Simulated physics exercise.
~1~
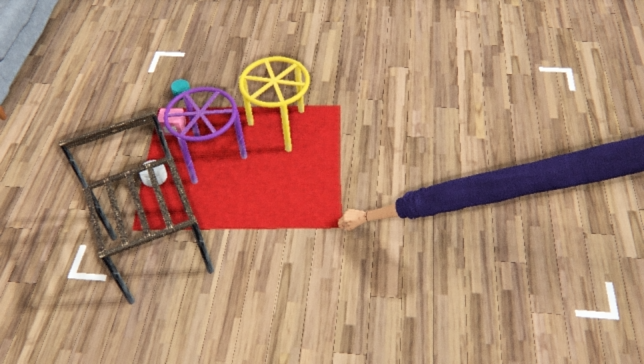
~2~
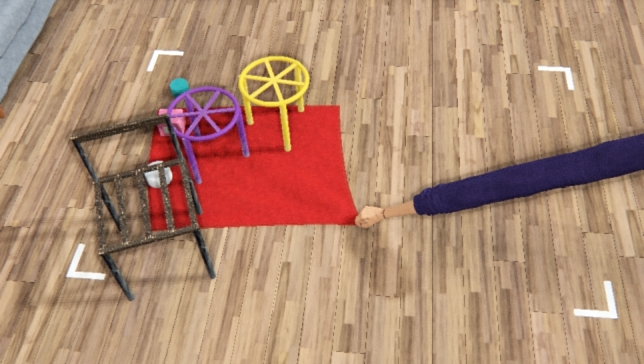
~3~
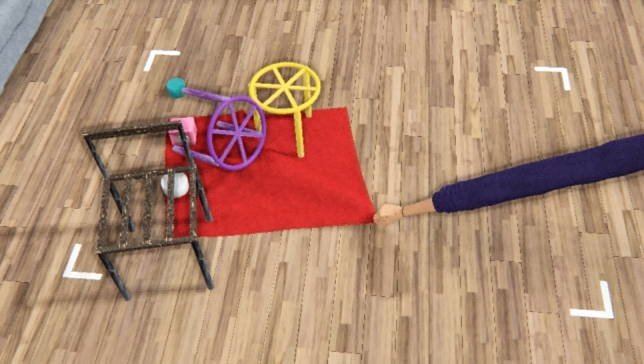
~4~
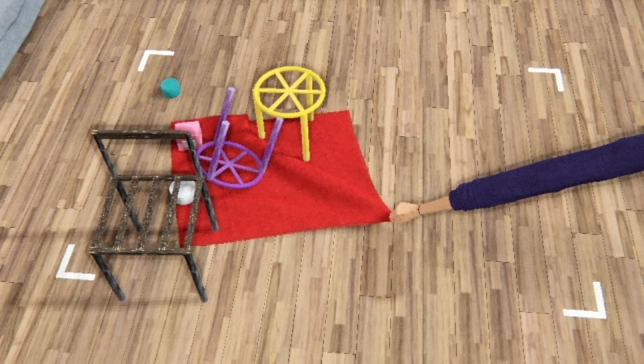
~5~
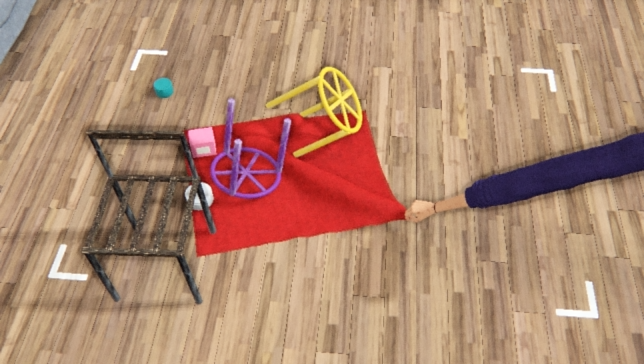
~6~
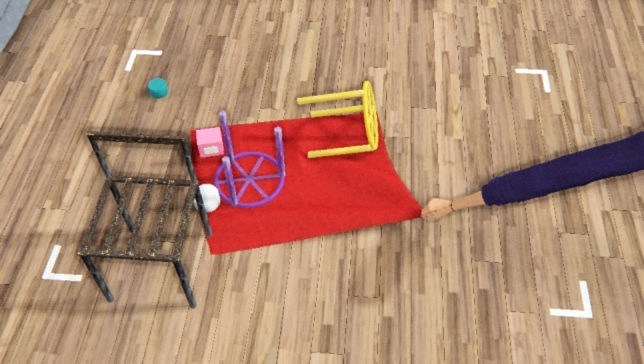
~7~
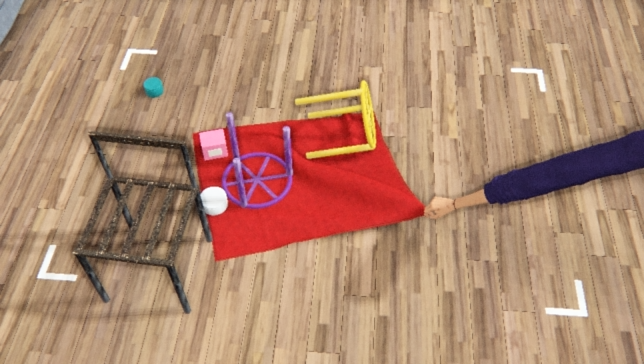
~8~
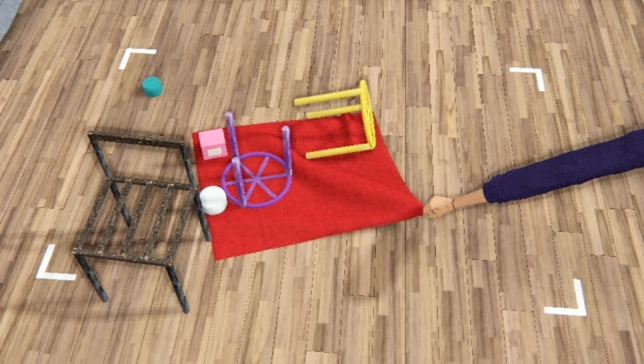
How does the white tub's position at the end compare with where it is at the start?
At the start the white tub is seen behind the bars of the black chair, but by the end it is farther right and slightly lower, in clear view between the chair and the upturned purple stool.
